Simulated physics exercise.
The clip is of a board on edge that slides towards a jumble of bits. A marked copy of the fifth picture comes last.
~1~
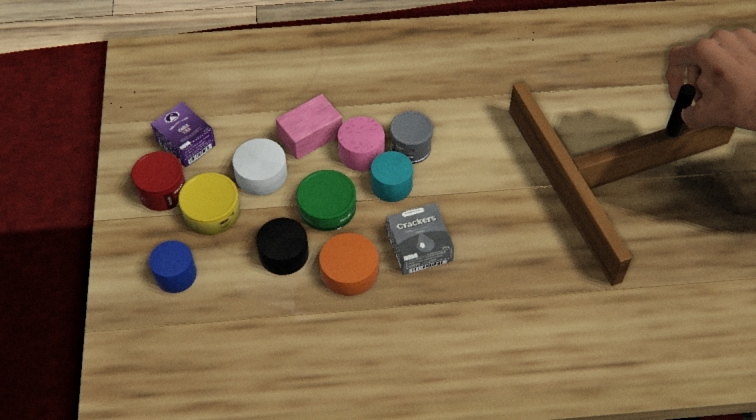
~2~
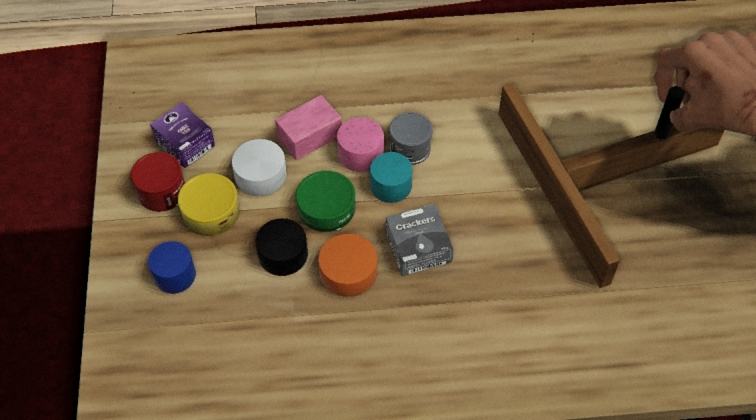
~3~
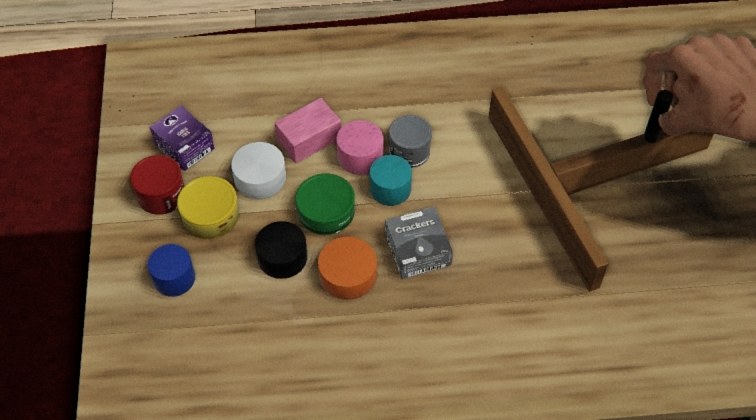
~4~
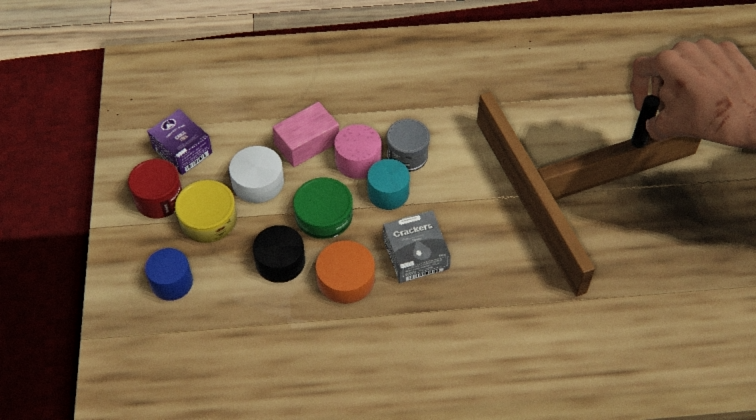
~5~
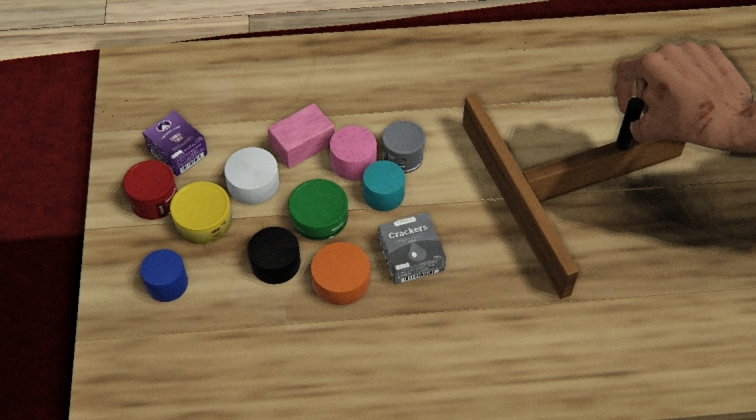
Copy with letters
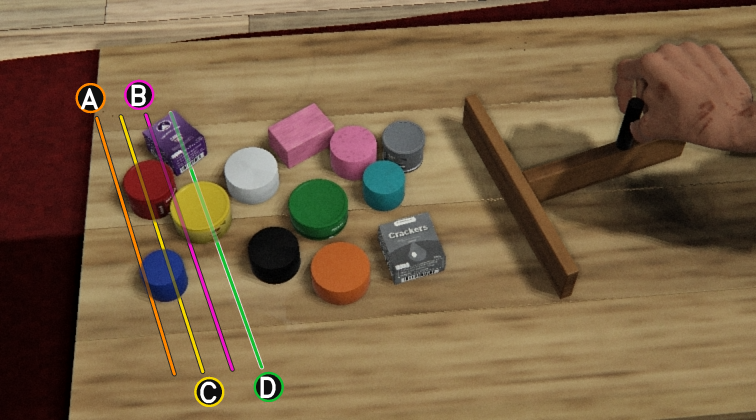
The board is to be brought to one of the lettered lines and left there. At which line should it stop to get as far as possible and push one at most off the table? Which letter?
At D, and not beyond.
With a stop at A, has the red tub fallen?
By then, yes.
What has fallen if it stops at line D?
It is the red tub.
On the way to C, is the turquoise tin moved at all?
By then, yes.
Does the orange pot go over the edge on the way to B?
No.
On the marked copy, A at (132, 236); B at (185, 232); C at (158, 234); D at (212, 230).
With D. Early on, board (409, 187); grey packet (394, 252); grey tin (357, 161).
Further on, board (297, 195); red tub (139, 192); blue pot (146, 278).
At the end, board (213, 201); red tub over the edge; yellow jar (89, 243); one fallen.
As for the rest, A drops eight; B drops three; C drops five.
